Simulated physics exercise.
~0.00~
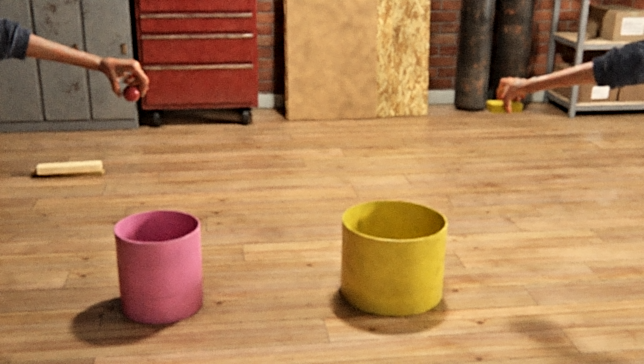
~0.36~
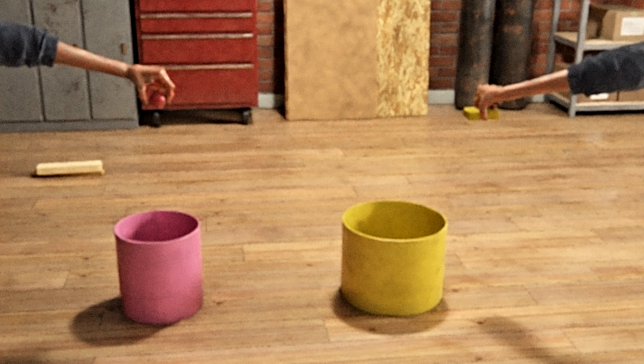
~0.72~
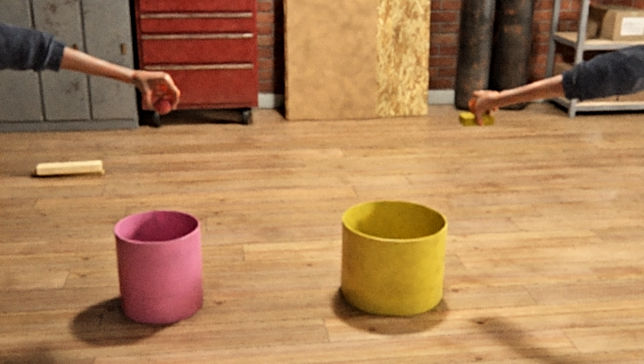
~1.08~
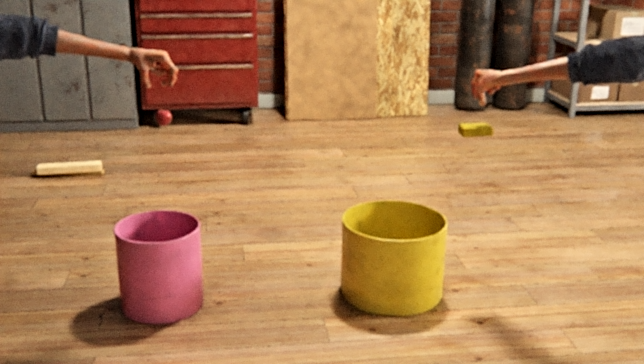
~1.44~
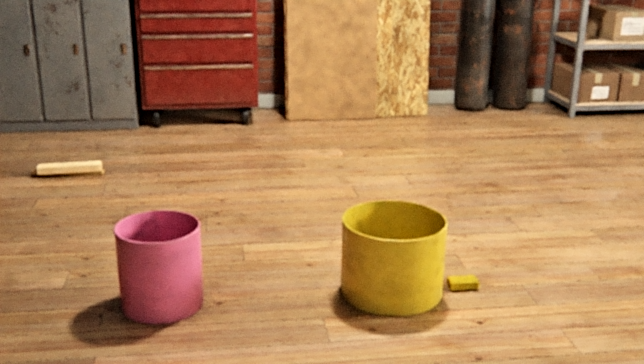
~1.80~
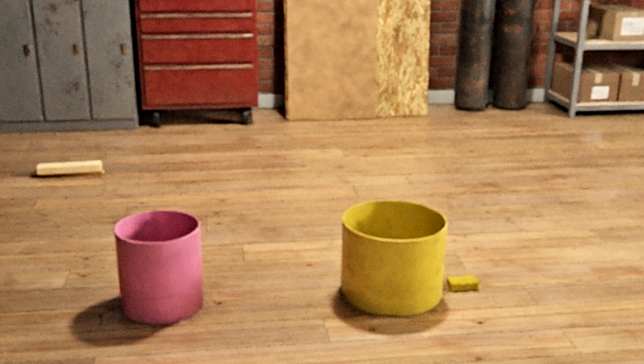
Two hands releasing a red tomato and a yellow sponge above two bins, the tomato landing inside pink, the sponge missing yellow.
